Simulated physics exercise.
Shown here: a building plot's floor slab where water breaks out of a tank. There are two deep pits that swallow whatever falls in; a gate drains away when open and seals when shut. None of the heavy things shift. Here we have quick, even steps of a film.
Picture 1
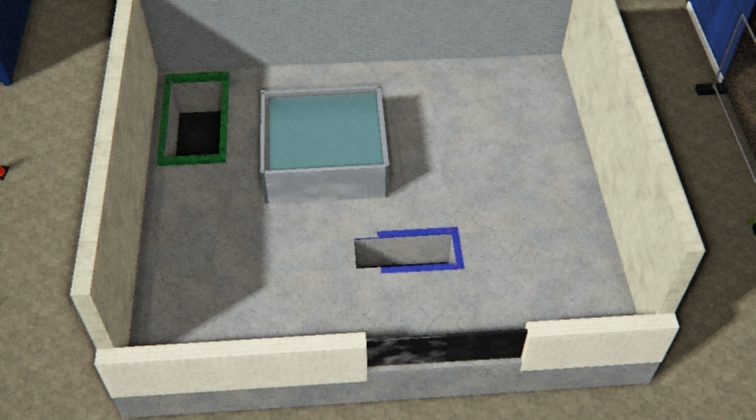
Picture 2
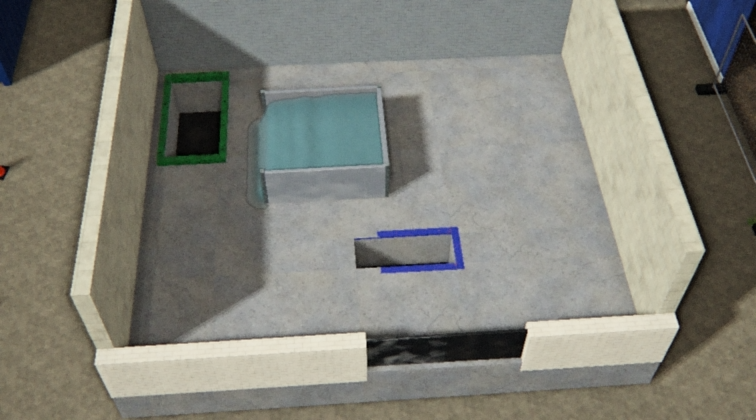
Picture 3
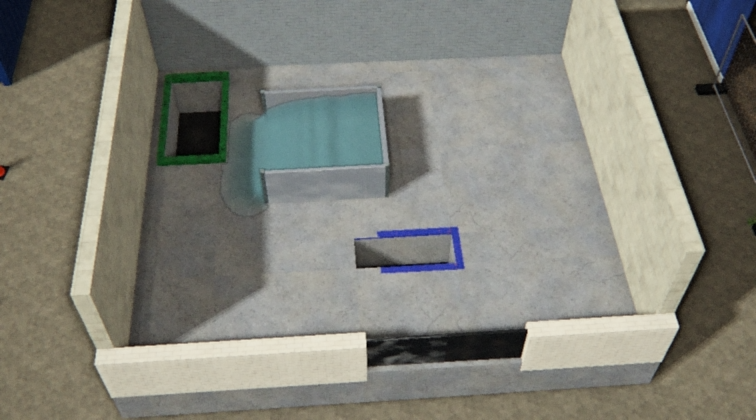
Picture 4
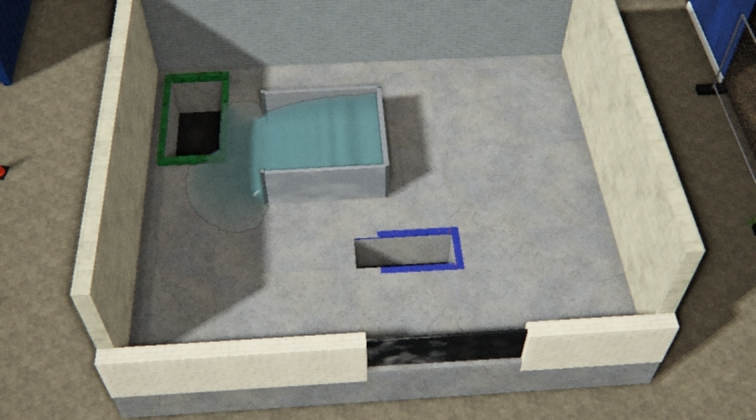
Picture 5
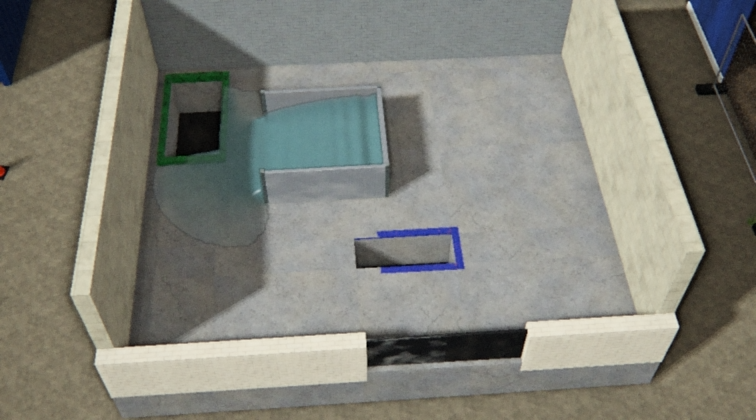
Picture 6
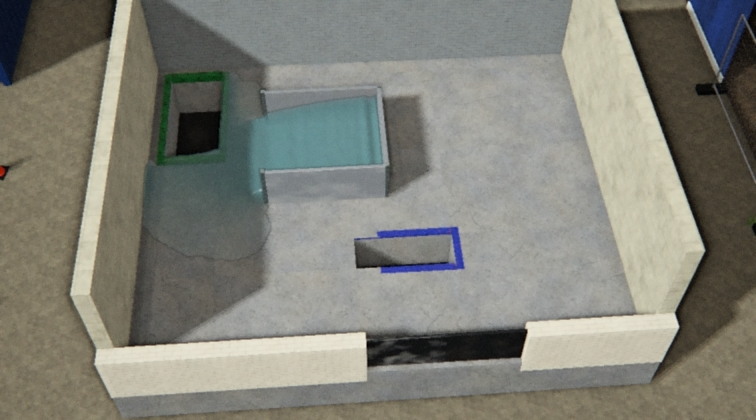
A grey concrete floor slab on a building plot, edged by cream walls with a dark gap at the front, is seen from above. An open tank of teal water stands near a green-framed pit on the left, with a blue-edged slot lower in the centre. Water pours out of the tank's left side and spreads leftward and forward across the floor, reaching around the green frame.
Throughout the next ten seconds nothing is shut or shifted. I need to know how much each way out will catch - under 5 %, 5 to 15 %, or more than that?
My prediction: The gate carries off next to nothing - beneath five per cent, the blue pit carries off some - in the five to fifteen per cent range, the green pit carries off plenty - exceeding fifteen per cent.
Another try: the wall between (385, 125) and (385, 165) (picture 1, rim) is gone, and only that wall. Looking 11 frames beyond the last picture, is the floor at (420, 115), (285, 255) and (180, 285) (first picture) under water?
Note, points one to three: Unreached / unreached / unreached.
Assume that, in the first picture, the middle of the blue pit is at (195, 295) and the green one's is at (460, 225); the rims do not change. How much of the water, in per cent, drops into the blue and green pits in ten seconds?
Per cent by pit - blue: 40 / green: 0.
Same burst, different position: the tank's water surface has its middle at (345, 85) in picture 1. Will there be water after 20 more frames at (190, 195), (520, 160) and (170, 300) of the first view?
Taking them as they were asked, they come out soaked, bone dry, soaked.
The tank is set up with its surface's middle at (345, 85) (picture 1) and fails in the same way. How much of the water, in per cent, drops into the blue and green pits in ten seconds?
Within ten seconds, blue collects 4 percent of the total and green collects 50 percent.
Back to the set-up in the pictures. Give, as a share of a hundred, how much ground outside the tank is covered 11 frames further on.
The answer is around 25 per cent.
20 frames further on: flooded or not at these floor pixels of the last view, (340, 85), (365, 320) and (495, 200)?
Points in order - 1: Inundated; 2: Inundated; 3: Unwetted.
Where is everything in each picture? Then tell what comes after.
In the first picture, still water in the open tank at (323, 131).
In the second picture, the front is at (264, 206), out from the gap at (268, 153).
In the third picture, water pours out at (268, 154) and has run to (248, 116).
In the fourth picture, water pours out at (268, 155) and has run to (232, 105).
In the fifth picture, water pours out at (268, 155) and has run to (169, 214).
In the sixth picture, water pours out at (268, 155) and has run to (143, 221).
A moment on, water covers 15 % of the floor; the gate 0 %, the blue pit 0 %, the green pit 12 %.
Next, water covers 25 % of the floor; the gate 0 %, the blue pit 0 %, the green pit 20 %.
Then, water covers 40 % of the floor; the gate 0 %, the blue pit 0 %, the green pit 26 %.
Later, water covers 70 % of the floor; the gate 0 %, the blue pit 3 %, the green pit 27 %.
In the end, water covers 85 % of the floor; the gate 0 %, the blue pit 7 %, the green pit 27 %.
